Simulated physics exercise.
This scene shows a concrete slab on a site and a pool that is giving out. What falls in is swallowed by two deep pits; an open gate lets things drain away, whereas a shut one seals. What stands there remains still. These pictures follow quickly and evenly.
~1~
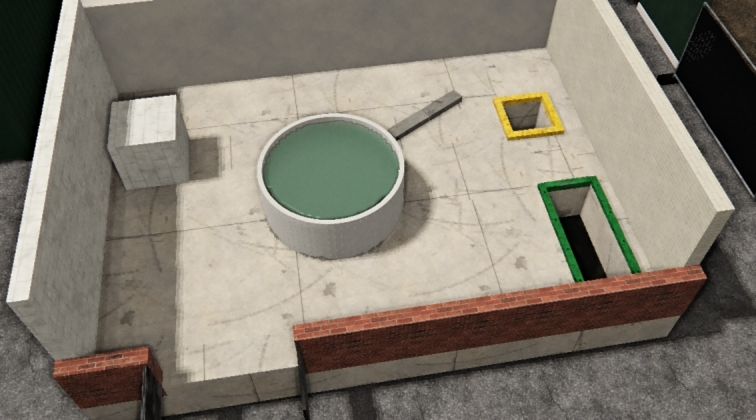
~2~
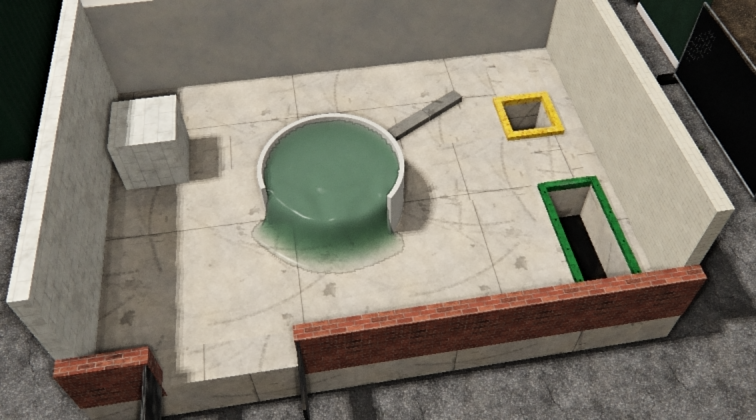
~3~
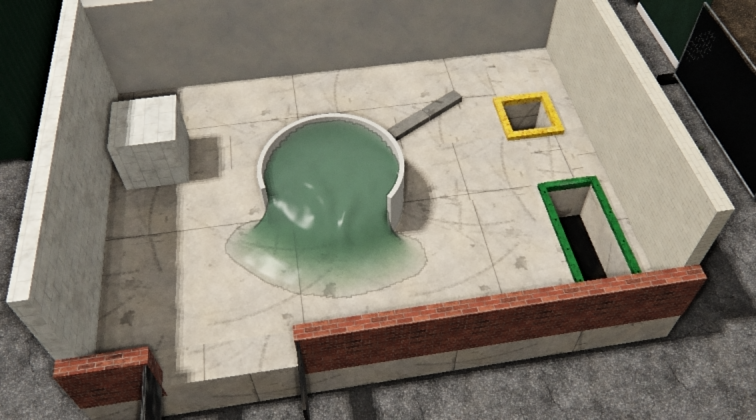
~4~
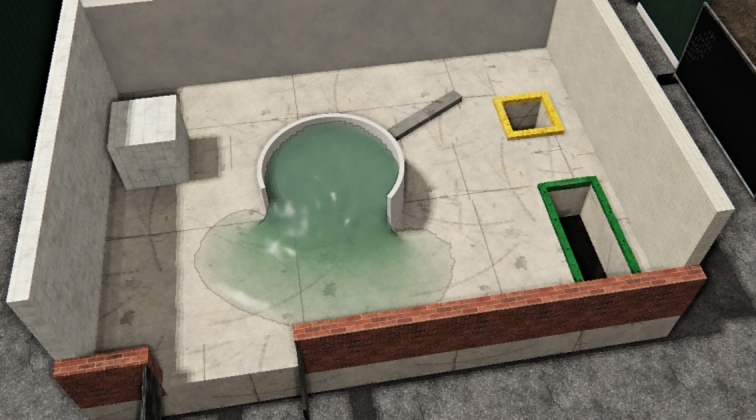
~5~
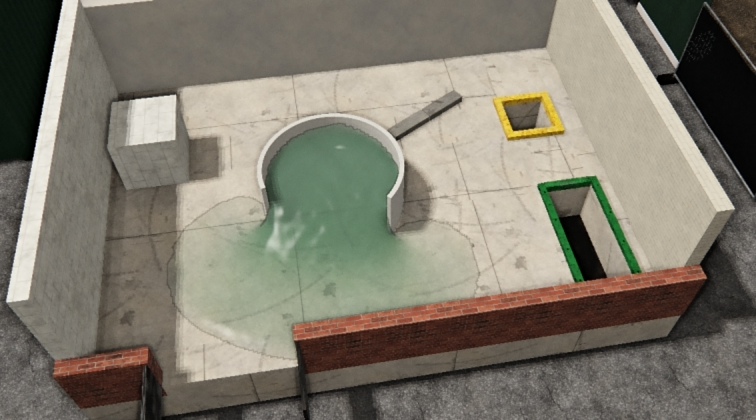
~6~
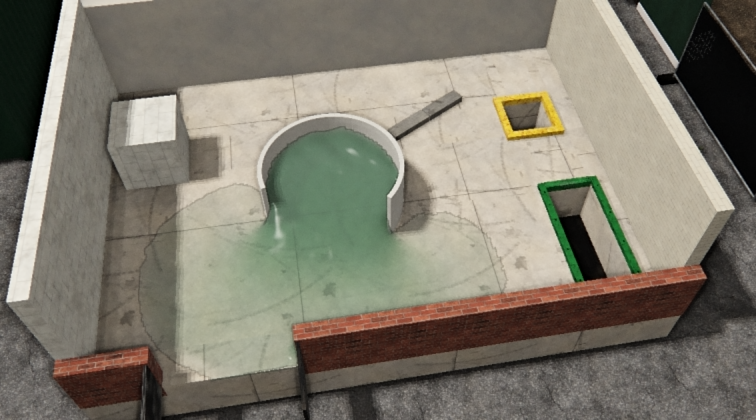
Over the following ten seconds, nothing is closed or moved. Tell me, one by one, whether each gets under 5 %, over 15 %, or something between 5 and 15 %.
One by one: The gate gets over 15 %; the green pit gets between 5 and 15 %; the yellow pit gets under 5 %.
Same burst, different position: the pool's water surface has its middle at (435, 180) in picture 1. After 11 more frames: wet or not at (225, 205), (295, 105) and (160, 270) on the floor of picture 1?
Spot 1 unwetted, spot 2 unwetted, and spot 3 wetted.
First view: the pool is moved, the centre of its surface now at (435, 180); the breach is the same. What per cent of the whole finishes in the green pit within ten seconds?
The green pit ends up with 15 per cent.
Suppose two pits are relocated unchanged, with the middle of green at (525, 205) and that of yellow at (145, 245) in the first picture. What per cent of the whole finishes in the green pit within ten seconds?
Share for the green pit: 2 percent.
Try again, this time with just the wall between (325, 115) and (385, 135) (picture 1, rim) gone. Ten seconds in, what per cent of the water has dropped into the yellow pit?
Roughly 15 per cent goes to the yellow pit.
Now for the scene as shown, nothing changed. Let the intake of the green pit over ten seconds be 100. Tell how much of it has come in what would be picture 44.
Around 100 in a hundred.
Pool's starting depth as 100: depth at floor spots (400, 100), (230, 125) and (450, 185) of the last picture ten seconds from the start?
About 8 per cent, then 2 per cent, then 4 per cent.
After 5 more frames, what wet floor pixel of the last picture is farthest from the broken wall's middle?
Close to (647, 298), I think.
A moment on, water covers 30 % of the floor; the gate 7 %, the green pit 0 %, the yellow pit 0 %.
Next, water covers 35 % of the floor; the gate 18 %, the green pit 2 %, the yellow pit 0 %.
Then, water covers 50 % of the floor; the gate 26 %, the green pit 7 %, the yellow pit 0 %.
Later, water covers 70 % of the floor; the gate 33 %, the green pit 9 %, the yellow pit 0 %.
In the end, water covers 90 % of the floor; the gate 38 %, the green pit 9 %, the yellow pit 0 %.
